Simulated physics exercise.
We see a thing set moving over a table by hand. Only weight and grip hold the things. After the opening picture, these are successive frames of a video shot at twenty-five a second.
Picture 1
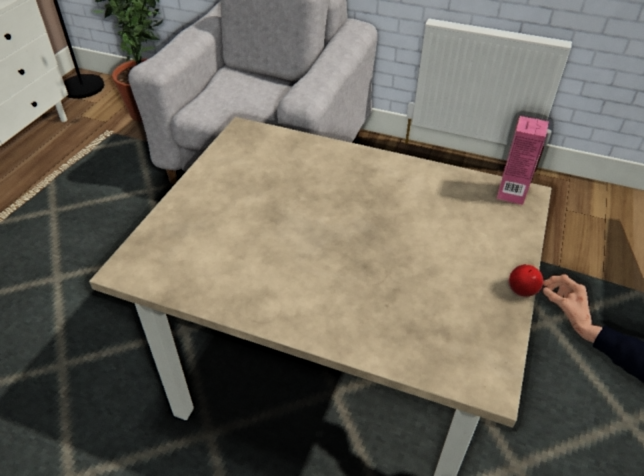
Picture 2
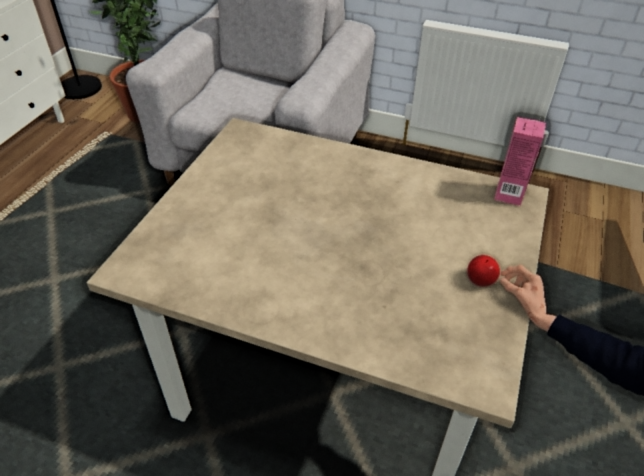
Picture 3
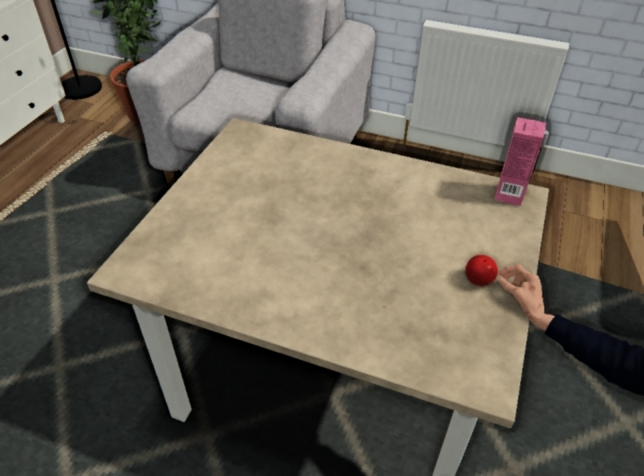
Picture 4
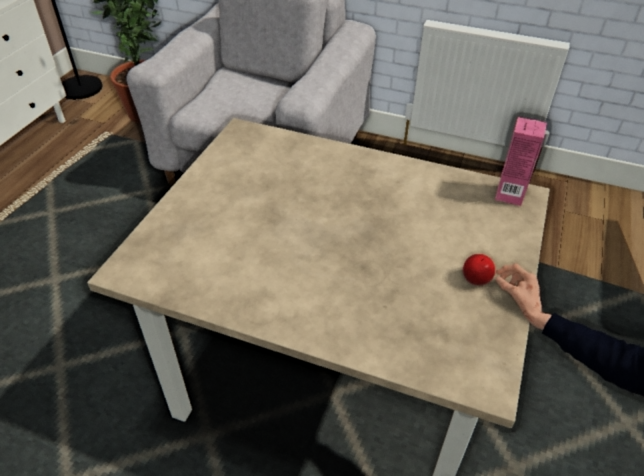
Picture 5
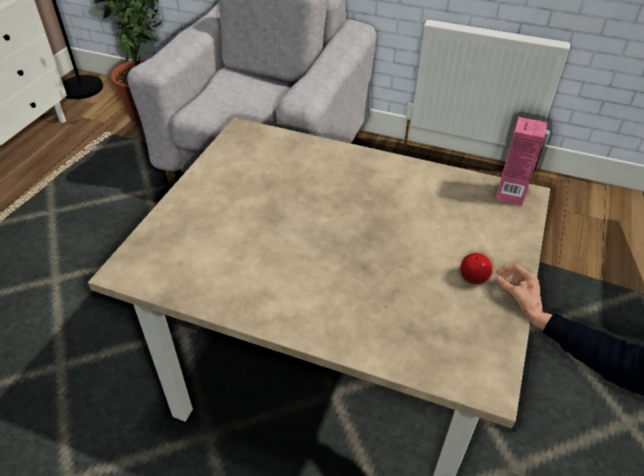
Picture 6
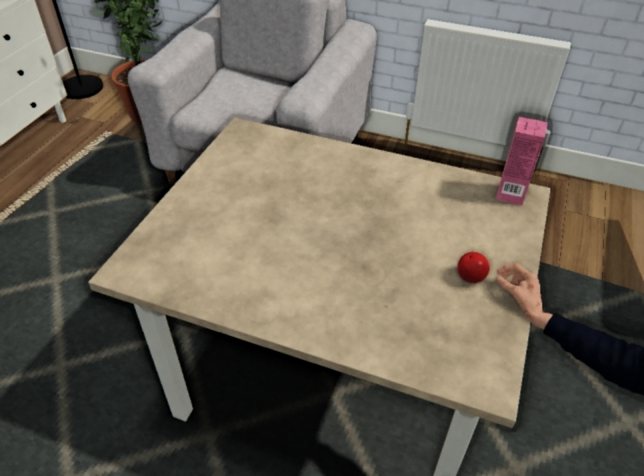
In a living room with a grey armchair, a hand at the right edge of a table moves a red apple a short way left, near a pink box, and the apple then rolls slightly farther left, away from the fingers.
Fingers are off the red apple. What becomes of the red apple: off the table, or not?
The red apple remains on top.
Then, 0.10 s after the last picture, red apple rolled a little near (466, 266).
Then, 0.40 s after the last picture, red apple rolled about its own width near (447, 261).
Then, 0.60 s after the last picture, red apple rolled about its own width near (437, 258).
Then, 1.00 s after the last picture, red apple rolled well along near (426, 255).
At rest, moved from the start, red apple. Seen from the same camera at the end, red apple near (424, 255).
